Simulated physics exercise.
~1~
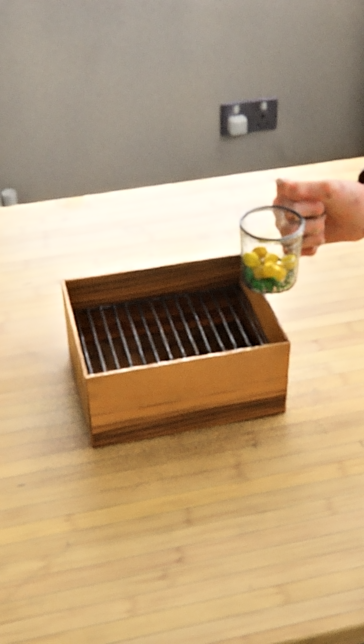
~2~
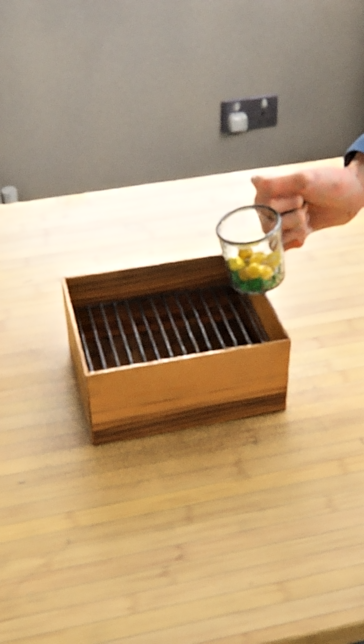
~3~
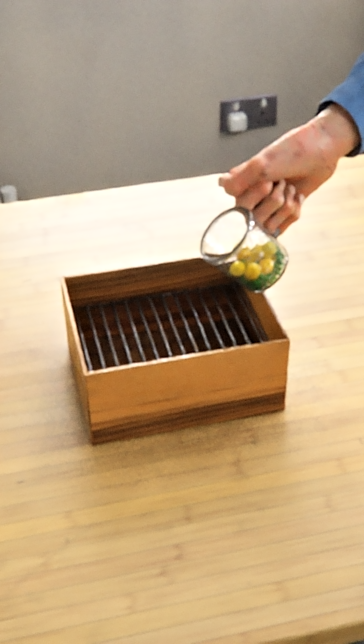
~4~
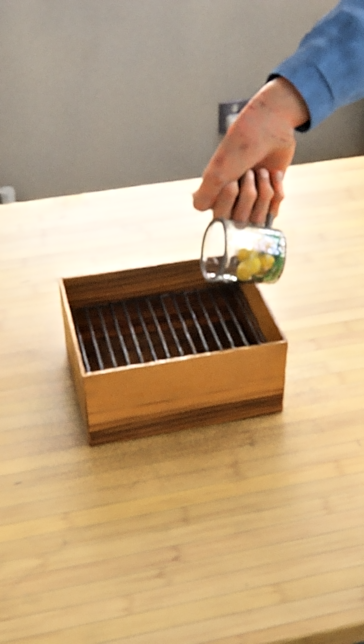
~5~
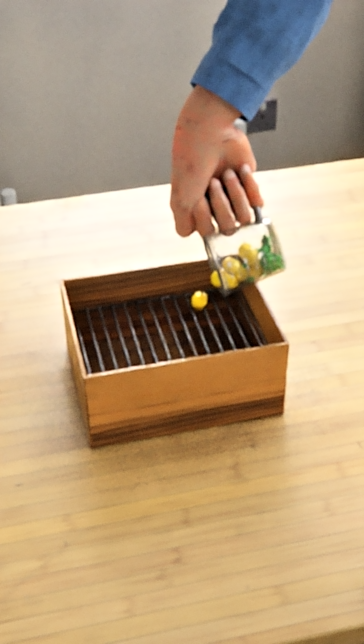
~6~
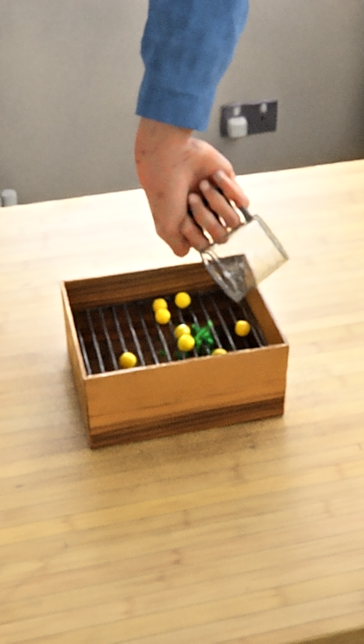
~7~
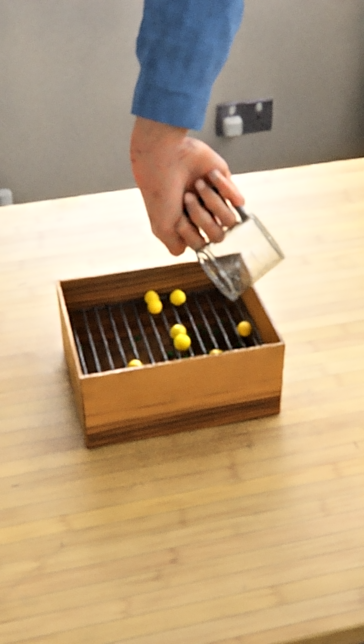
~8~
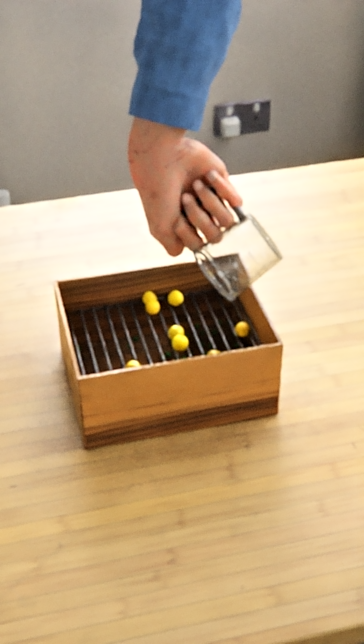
A hand holding a clear glass cup of green and yellow pieces moves in from the right over a wooden box on a pale wooden table, seen from slightly above by a gently swaying camera. Dark wires form a rack across the box, and a grey wall with a socket stands behind. The hand, in a blue sleeve, tilts the cup leftward onto its side, and round yellow pieces begin to tumble out. As it tips further, the green pieces fall too and drop between the wires. Finally the yellow ones rest scattered on the rack, with no green visible, beneath the emptied cup.
